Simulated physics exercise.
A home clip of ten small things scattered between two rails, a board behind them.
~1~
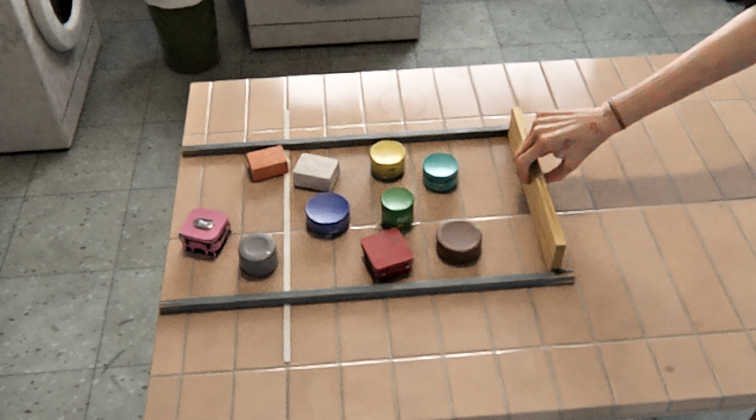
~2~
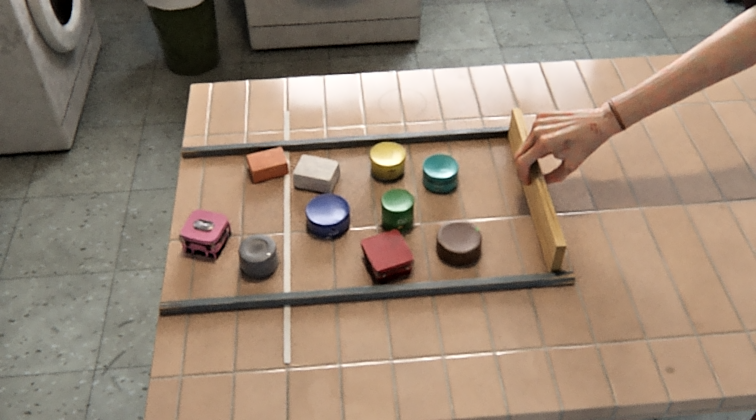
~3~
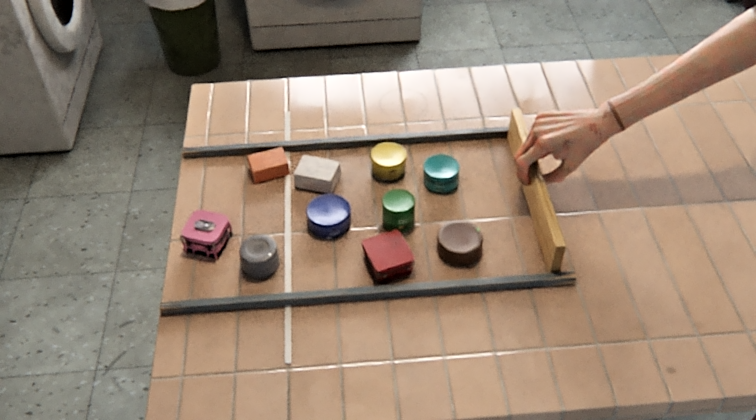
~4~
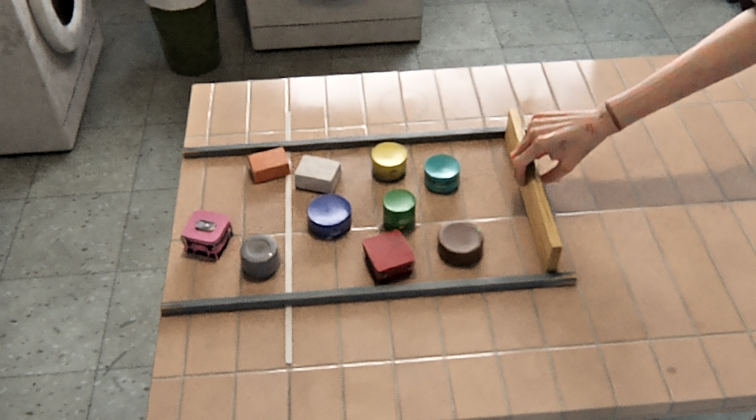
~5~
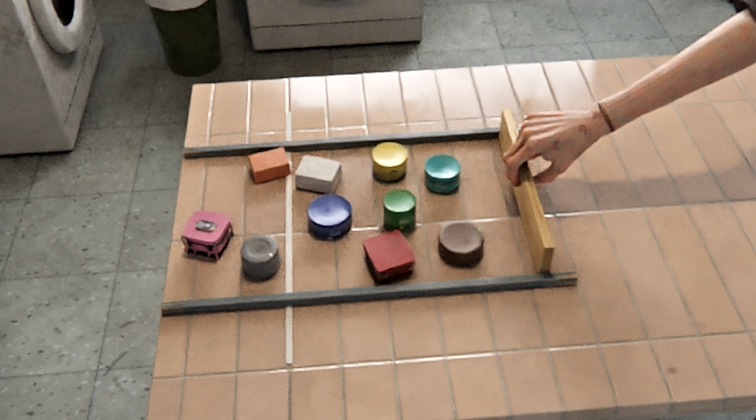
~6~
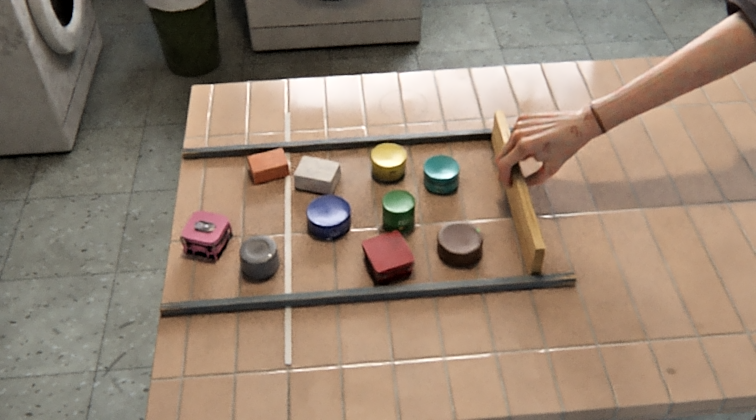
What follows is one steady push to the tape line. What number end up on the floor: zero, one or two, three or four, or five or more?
Outcome: The number that fall off is zero.
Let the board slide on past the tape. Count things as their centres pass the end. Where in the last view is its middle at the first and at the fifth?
At (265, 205) for the first, at (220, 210) for the fifth.
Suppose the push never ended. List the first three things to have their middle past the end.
Earliest first: The pink case, the orange block, the grey lid.
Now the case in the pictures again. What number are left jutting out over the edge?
The number is 1.
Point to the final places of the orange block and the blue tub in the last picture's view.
First (214, 166), then (235, 215).
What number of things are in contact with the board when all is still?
It touches 4.
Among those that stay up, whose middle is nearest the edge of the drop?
It is the pink case.
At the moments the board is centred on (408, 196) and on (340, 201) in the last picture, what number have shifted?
First 5, then 9.
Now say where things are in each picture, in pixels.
In the first picture, pink case (206, 232); grey lid (258, 255); orange block (268, 163); board (534, 185); tape (287, 217).
In the second picture, grey lid (259, 256); yellow tin (388, 162).
In the third picture, orange block (269, 165); red case (388, 257).
In the fourth picture, pink case (208, 234); brown lid (460, 243).
In the fifth picture, grey lid (261, 257); turquoise tub (442, 174).
In the sixth picture, pink case (207, 235); grey lid (260, 257); orange block (269, 166); board (516, 188); tape (288, 219).
A little later, none off yet; pink case at rest near (207, 235); grey lid at rest near (260, 257); orange block at rest near (269, 166).
Next, none off yet; pink case at rest near (206, 234); grey lid shifted about its own width near (235, 251); orange block shifted about its own width near (238, 164).
When it is over, the number that fall off is zero.
